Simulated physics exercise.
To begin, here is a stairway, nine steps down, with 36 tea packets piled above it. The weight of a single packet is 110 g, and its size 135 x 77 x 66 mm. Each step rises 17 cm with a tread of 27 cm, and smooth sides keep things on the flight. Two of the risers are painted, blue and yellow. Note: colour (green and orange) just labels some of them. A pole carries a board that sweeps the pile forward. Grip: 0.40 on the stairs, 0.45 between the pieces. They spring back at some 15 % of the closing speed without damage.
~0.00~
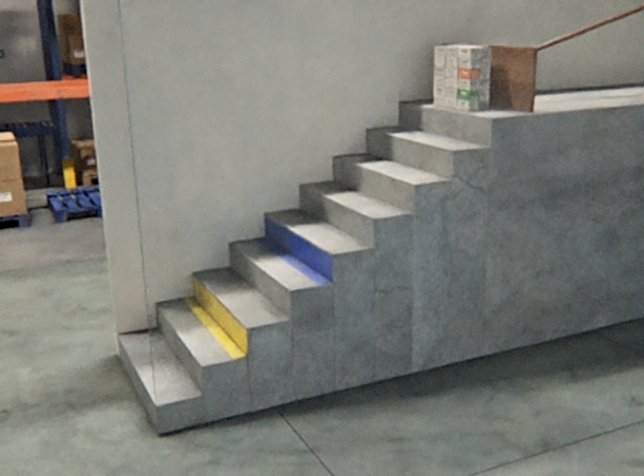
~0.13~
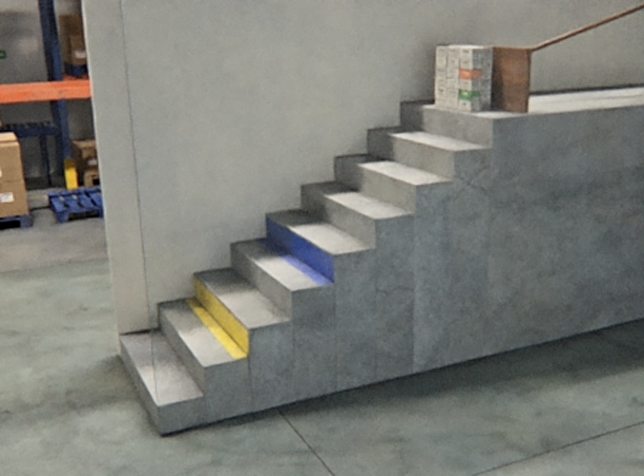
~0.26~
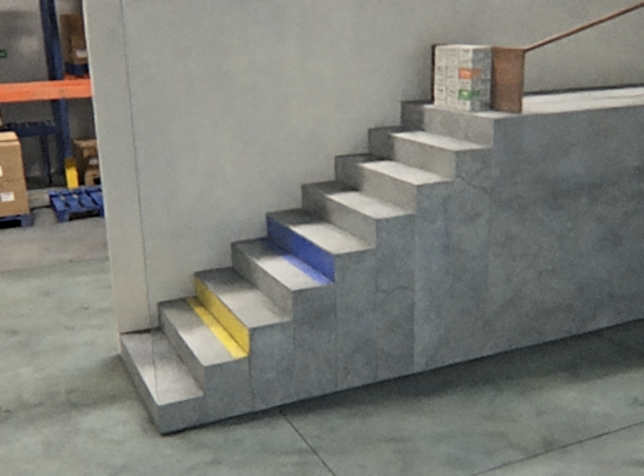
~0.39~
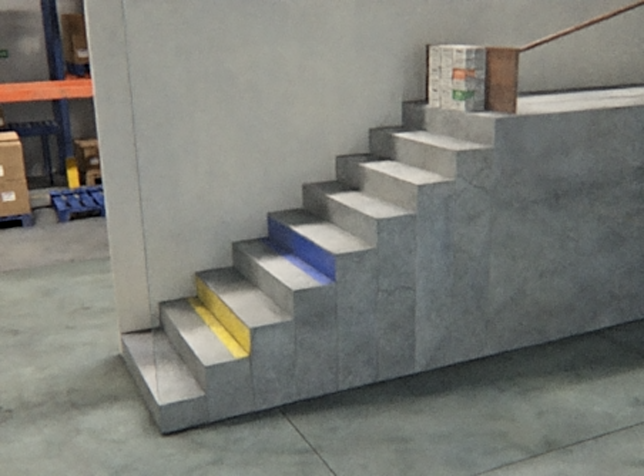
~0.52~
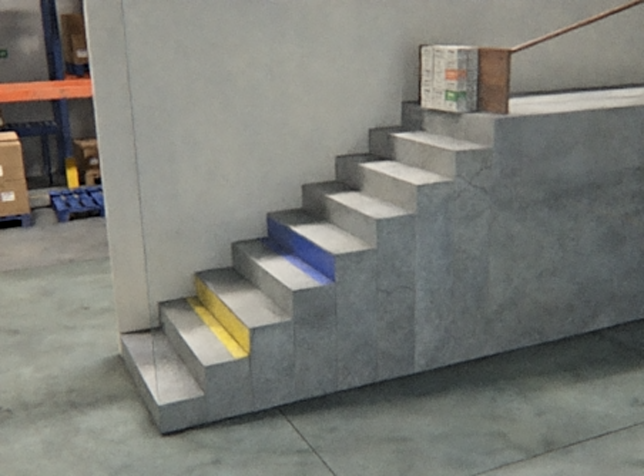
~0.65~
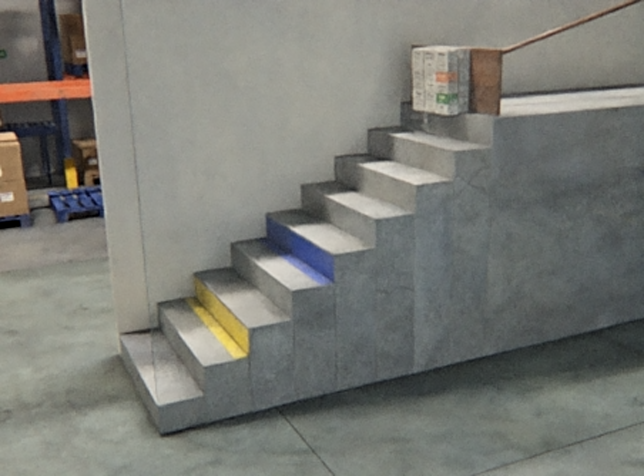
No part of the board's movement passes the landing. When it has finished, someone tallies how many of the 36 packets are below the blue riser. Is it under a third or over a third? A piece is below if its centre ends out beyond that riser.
It will remain short of a third.
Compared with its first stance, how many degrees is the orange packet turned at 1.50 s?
Rotation: Approx. 90°.
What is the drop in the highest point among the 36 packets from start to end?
I'd say it's about 35 cm lower than before.
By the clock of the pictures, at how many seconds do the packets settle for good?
Around 2.5 seconds.
Around 0.94 s, none of the 36 packets below the blue riser, 36 disturbed; orange packet 15 cm lower; green packet 17 cm lower.
Around 1.50 s, 1 of the 36 packets below the blue riser; green packet upside down; orange packet on its side.
Finally (2.8 s), 6 of the 36 packets below the blue riser; green packet upside down; orange packet on its side. That is 17 per cent. Seen by the last camera, middles, green packet near (418, 166), orange packet near (389, 167).
